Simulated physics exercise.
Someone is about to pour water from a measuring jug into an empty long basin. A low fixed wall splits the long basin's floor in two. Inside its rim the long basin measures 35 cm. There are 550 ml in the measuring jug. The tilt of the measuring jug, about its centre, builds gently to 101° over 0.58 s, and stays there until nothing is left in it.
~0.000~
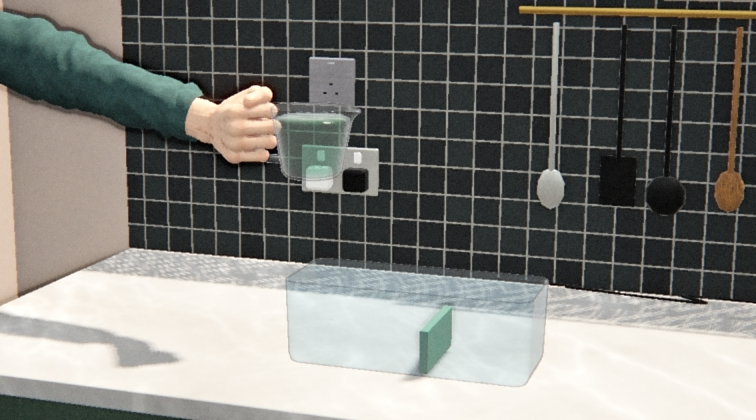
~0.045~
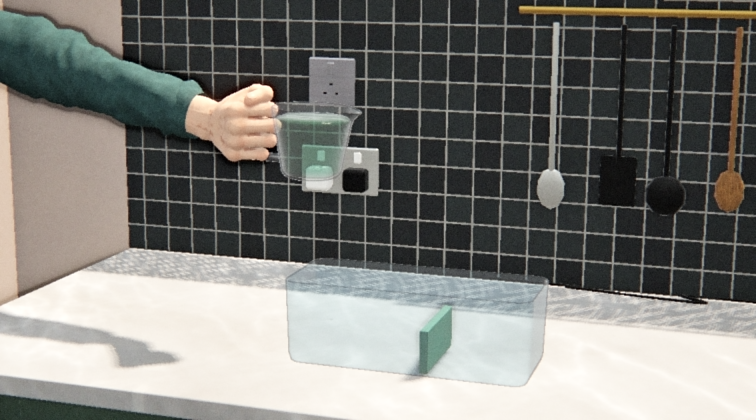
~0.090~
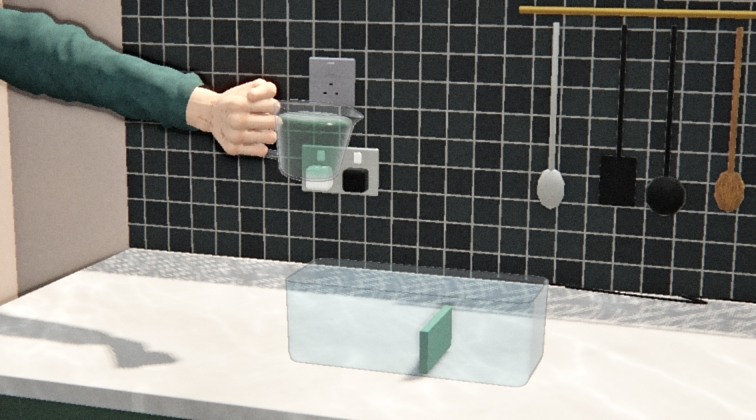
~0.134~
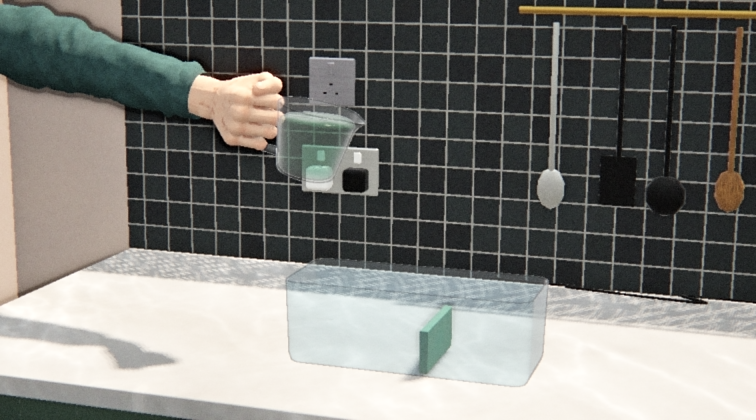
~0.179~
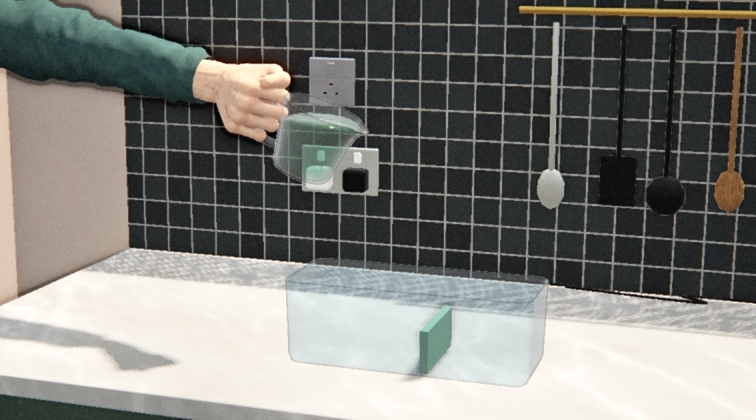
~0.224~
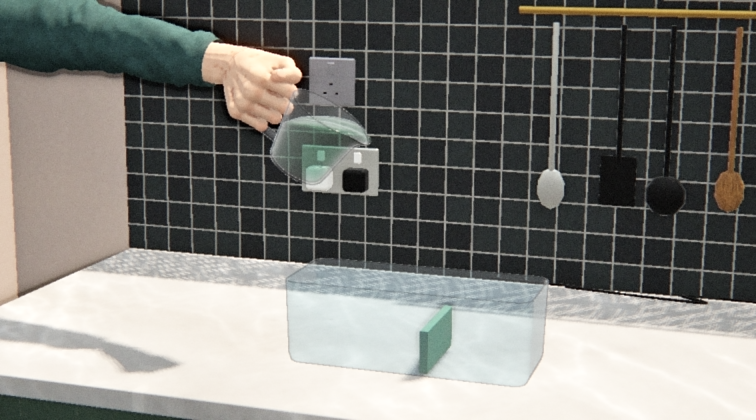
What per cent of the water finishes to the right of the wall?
The far part has some 3 per cent.
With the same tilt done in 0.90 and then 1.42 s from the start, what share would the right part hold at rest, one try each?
In turn about 5 and 0 per cent.
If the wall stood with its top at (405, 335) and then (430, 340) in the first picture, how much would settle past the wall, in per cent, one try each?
In turn about 45 and 10 per cent.
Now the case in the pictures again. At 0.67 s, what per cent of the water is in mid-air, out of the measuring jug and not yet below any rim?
Some 20 per cent.
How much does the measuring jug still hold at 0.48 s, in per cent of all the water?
Some 40 per cent.
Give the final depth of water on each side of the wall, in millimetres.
Left about 20 mm, right about 0 mm.
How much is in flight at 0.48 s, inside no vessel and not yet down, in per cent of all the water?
Some 42 per cent.
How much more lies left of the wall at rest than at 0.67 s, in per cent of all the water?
Near 16 in a hundred.
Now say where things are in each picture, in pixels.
It leans 0°; its right rim is at (360, 111); the water meets the walls at (279, 116) and (351, 119); the long basin's rim runs from (301, 270) to (541, 292); the wall's top is at (437, 319), in the first picture.
It leans 2°; its right rim is at (361, 113); the water meets the walls at (280, 115) and (351, 119), in the second picture.
It leans 6°; its right rim is at (363, 117); the water meets the walls at (281, 114) and (352, 121), in the third picture.
It leans 13°; its right rim is at (365, 123); the water meets the walls at (284, 114) and (356, 124), in the fourth picture.
It leans 22°; its right rim is at (368, 133); the water meets the walls at (287, 117) and (362, 127), in the fifth picture.
It leans 33°; its right rim is at (369, 144); the water meets the walls at (285, 122) and (363, 136); 2 per cent is over the edge, in the sixth picture.
Then, 0.48 s in, the tilt is 94° and 40 per cent is still to pour, 17 is left of the wall and 0 right of it.
Then, 0.67 s in, the tilt is 101° and 6 per cent is still to pour, 73 is left of the wall and 0 right of it.
Then, 0.87 s in, the tilt is 101° and 0 per cent is still to pour, 87 is left of the wall and 2 right of it.
Then, 1.08 s in, the tilt is 101° and 0 per cent is still to pour, 90 is left of the wall and 3 right of it.
Finally, 89 per cent lies left of the wall, 3 right of it and 7 outside.
